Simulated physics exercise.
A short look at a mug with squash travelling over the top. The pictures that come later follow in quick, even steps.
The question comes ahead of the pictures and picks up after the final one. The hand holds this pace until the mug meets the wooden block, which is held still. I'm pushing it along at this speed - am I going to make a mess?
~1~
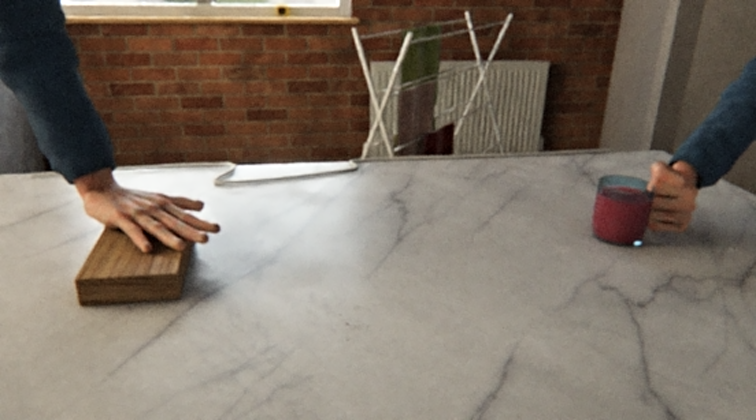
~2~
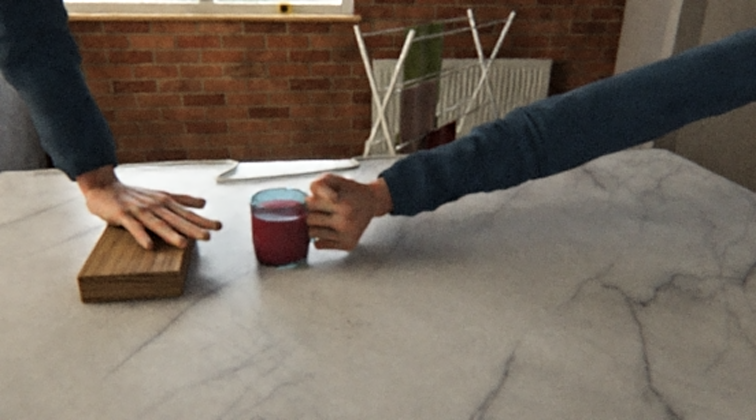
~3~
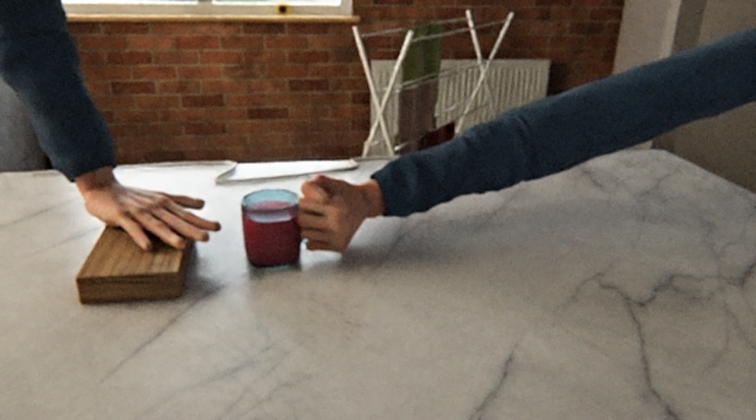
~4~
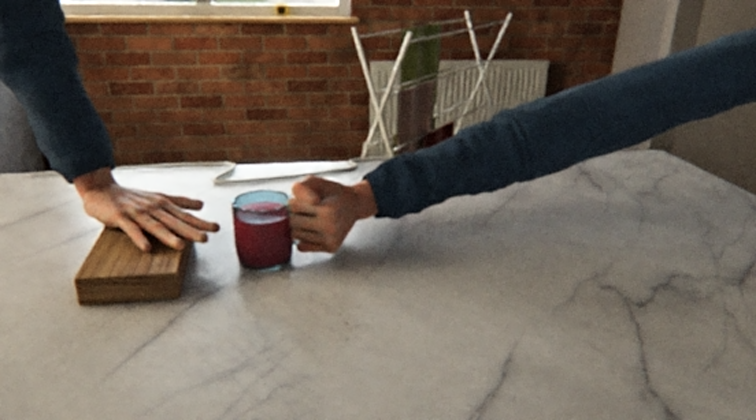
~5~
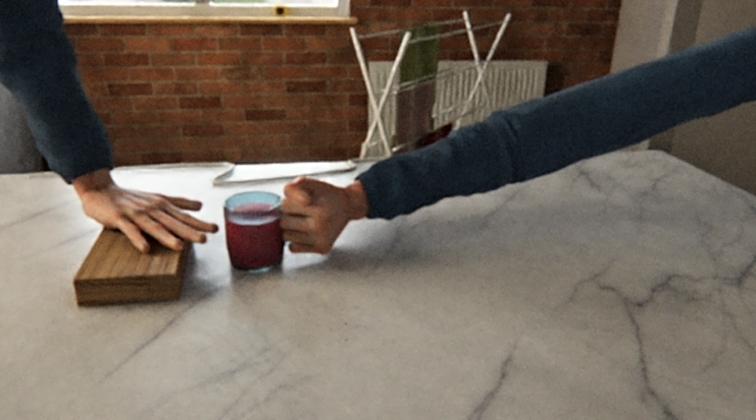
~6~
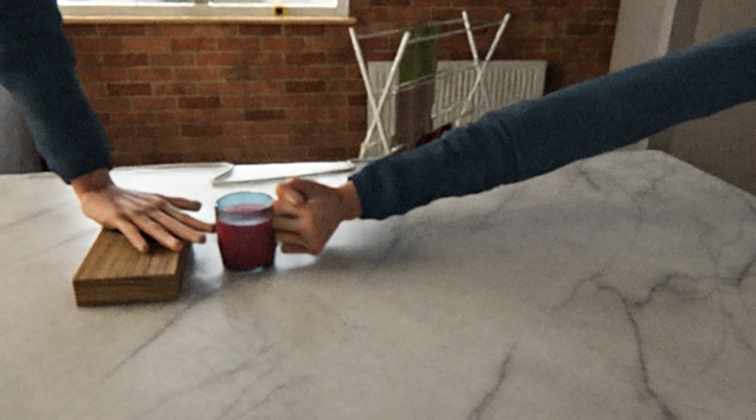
No, it holds.
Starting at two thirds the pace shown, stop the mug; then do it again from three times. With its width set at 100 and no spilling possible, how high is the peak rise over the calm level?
First case near 10 per cent, second near 35 per cent.
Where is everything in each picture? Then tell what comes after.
In the first frame, at rest; mug (622, 209) about three quarters full; wooden block (142, 255).
In the second frame, under way; mug about three quarters full, surface at (280, 210).
In the third frame, 10 px further; mug (272, 226) about three quarters full.
In the fourth frame, 10 px further; mug about three quarters full, surface at (262, 212).
In the fifth frame, 10 px further; mug (255, 229) about three quarters full.
In the sixth frame, 10 px further; mug about three quarters full, surface at (246, 214); wooden block (140, 255).
Next, the mug meets the wooden block.
After that, the squash surges up the wall; the wave climbs under half way to the rim.
Finally, the mug stands at the wooden block; its rim is dry.
